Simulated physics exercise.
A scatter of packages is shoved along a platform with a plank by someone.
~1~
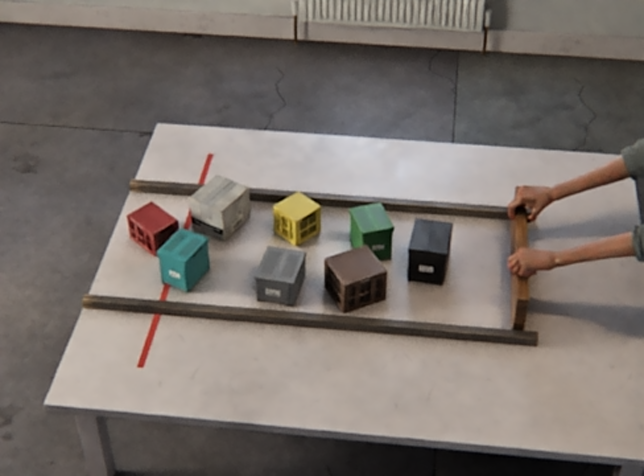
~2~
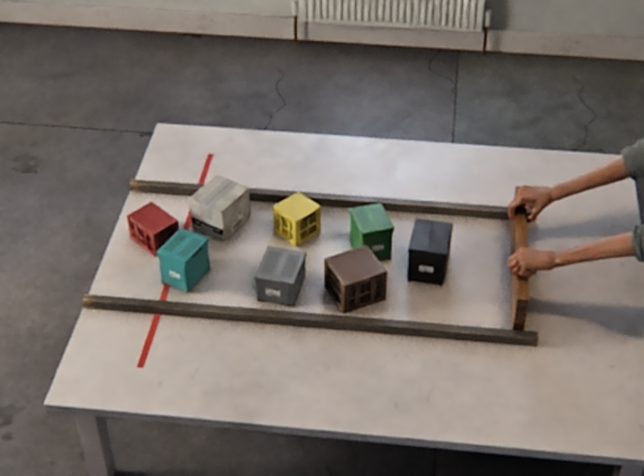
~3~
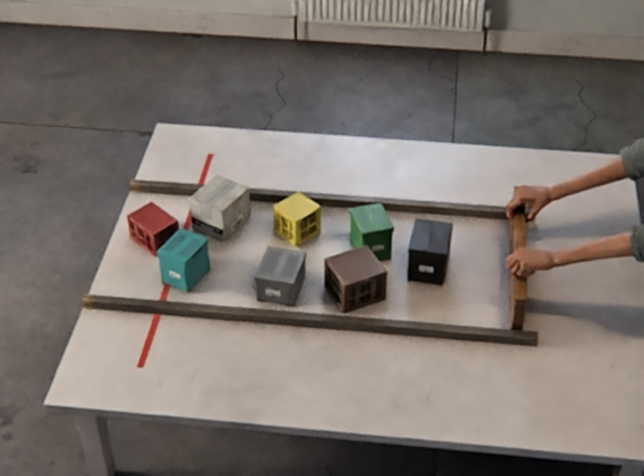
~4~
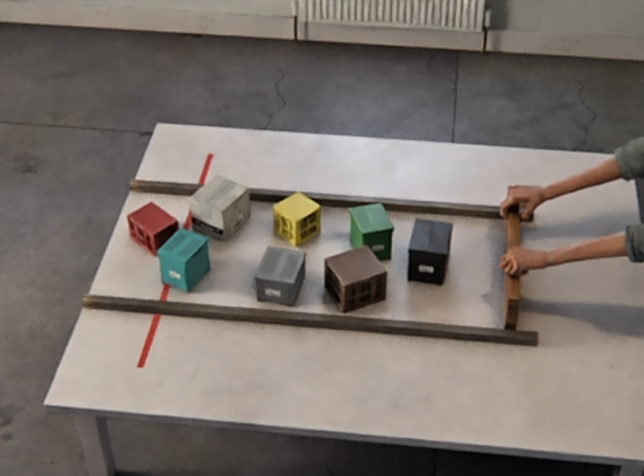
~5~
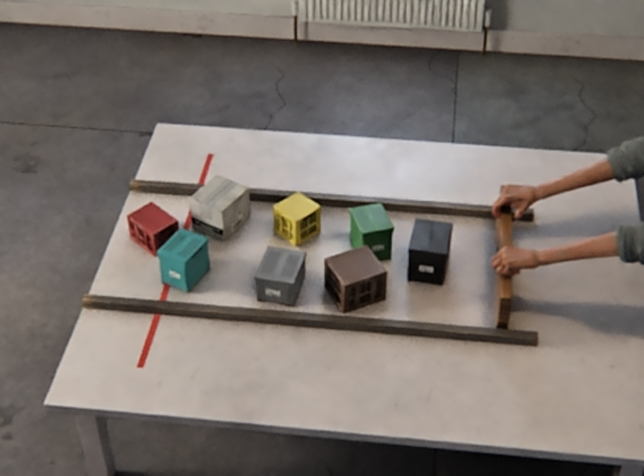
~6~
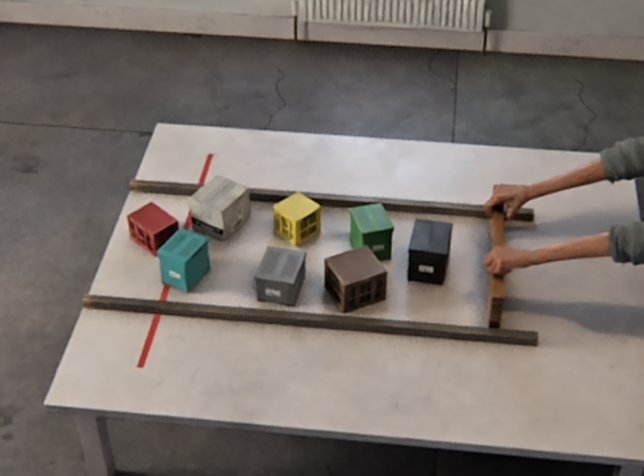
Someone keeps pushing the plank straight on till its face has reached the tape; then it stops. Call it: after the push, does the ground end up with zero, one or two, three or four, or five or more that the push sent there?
The ground ends up with one or two.
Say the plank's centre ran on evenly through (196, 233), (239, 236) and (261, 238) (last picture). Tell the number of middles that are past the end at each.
Respectively 1, 0 and 0.
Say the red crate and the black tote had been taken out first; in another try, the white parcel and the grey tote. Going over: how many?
The counts: 2 and 0.
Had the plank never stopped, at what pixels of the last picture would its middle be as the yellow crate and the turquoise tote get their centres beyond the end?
Middle approx. at (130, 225), then approx. at (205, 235).
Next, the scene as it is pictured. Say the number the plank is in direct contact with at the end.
Number in contact with it: 4.
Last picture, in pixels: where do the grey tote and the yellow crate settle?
Grey tote at about (105, 264), yellow crate at about (176, 194).
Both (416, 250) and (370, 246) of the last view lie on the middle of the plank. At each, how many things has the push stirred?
At the first point the count is 2, at the second it's 4.
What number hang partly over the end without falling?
The number would be 3.
Soon after, none off yet; red crate at rest near (154, 229); turquoise tote at rest near (184, 261); white parcel at rest near (220, 208).
By the end, the number that fall off is one or two; fallen, turquoise tote.
